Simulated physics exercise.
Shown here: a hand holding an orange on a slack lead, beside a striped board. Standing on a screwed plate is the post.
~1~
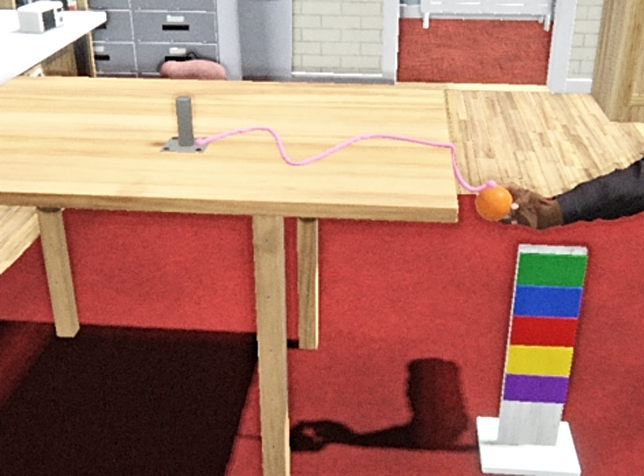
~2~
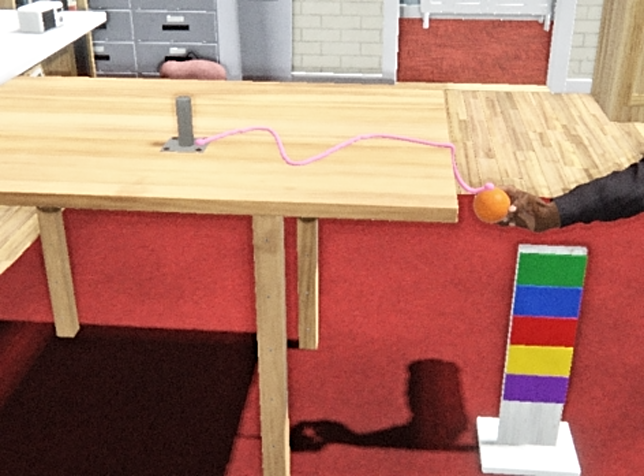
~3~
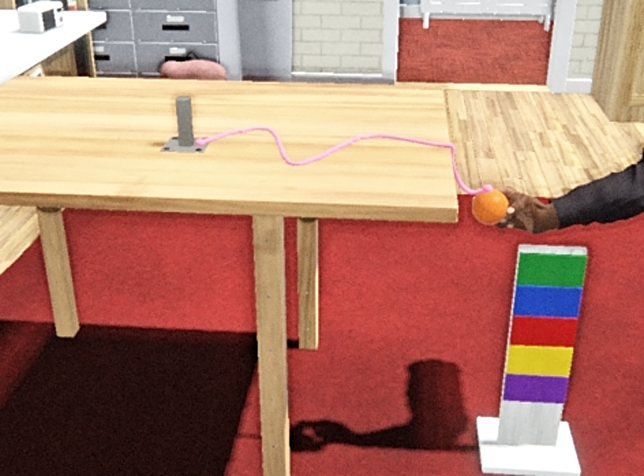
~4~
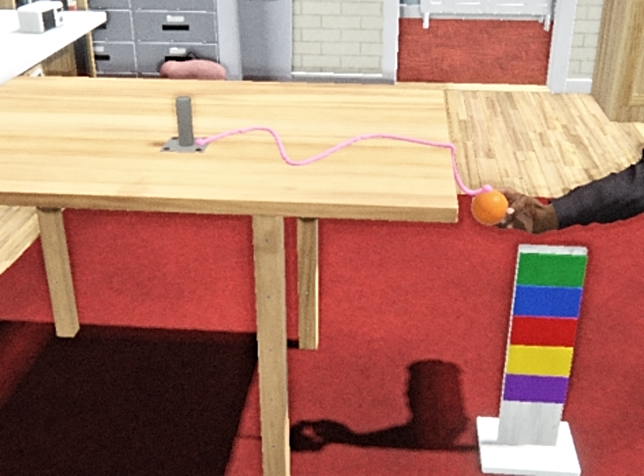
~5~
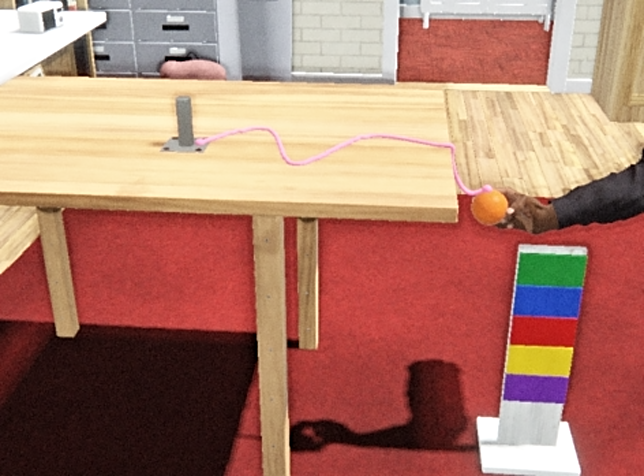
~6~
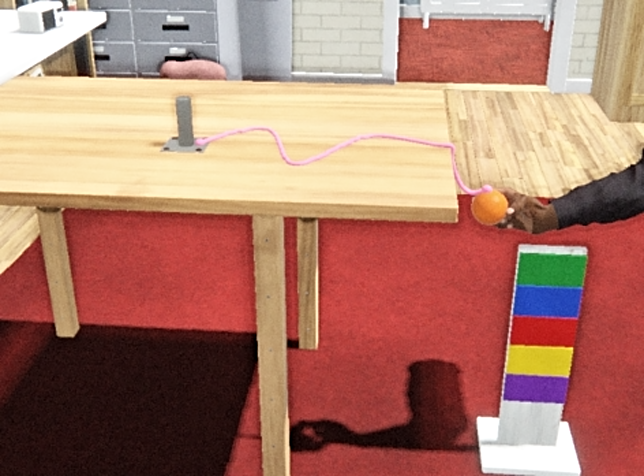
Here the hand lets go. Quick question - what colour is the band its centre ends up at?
It's the yellow band.
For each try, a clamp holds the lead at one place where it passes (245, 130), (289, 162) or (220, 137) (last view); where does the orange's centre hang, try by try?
Roughly (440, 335), (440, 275) and (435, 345), in that order.
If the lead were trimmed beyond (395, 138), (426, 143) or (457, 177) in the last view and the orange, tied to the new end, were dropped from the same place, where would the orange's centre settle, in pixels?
In that order: (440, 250), (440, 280) and (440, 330).
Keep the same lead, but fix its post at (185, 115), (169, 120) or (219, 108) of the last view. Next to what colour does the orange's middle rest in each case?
Going case by case, it's red, red and finally yellow.
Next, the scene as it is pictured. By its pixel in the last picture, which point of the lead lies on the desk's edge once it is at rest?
Pixel (332, 151) or thereabouts.
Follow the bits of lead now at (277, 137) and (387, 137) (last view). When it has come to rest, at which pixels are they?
At (313, 147), then (447, 225).
Soon after, orange near (454, 352); level with yellow.
Then, orange near (422, 355); level with yellow.
At rest, orange near (434, 356); level with yellow. Its middle rests at the yellow band.
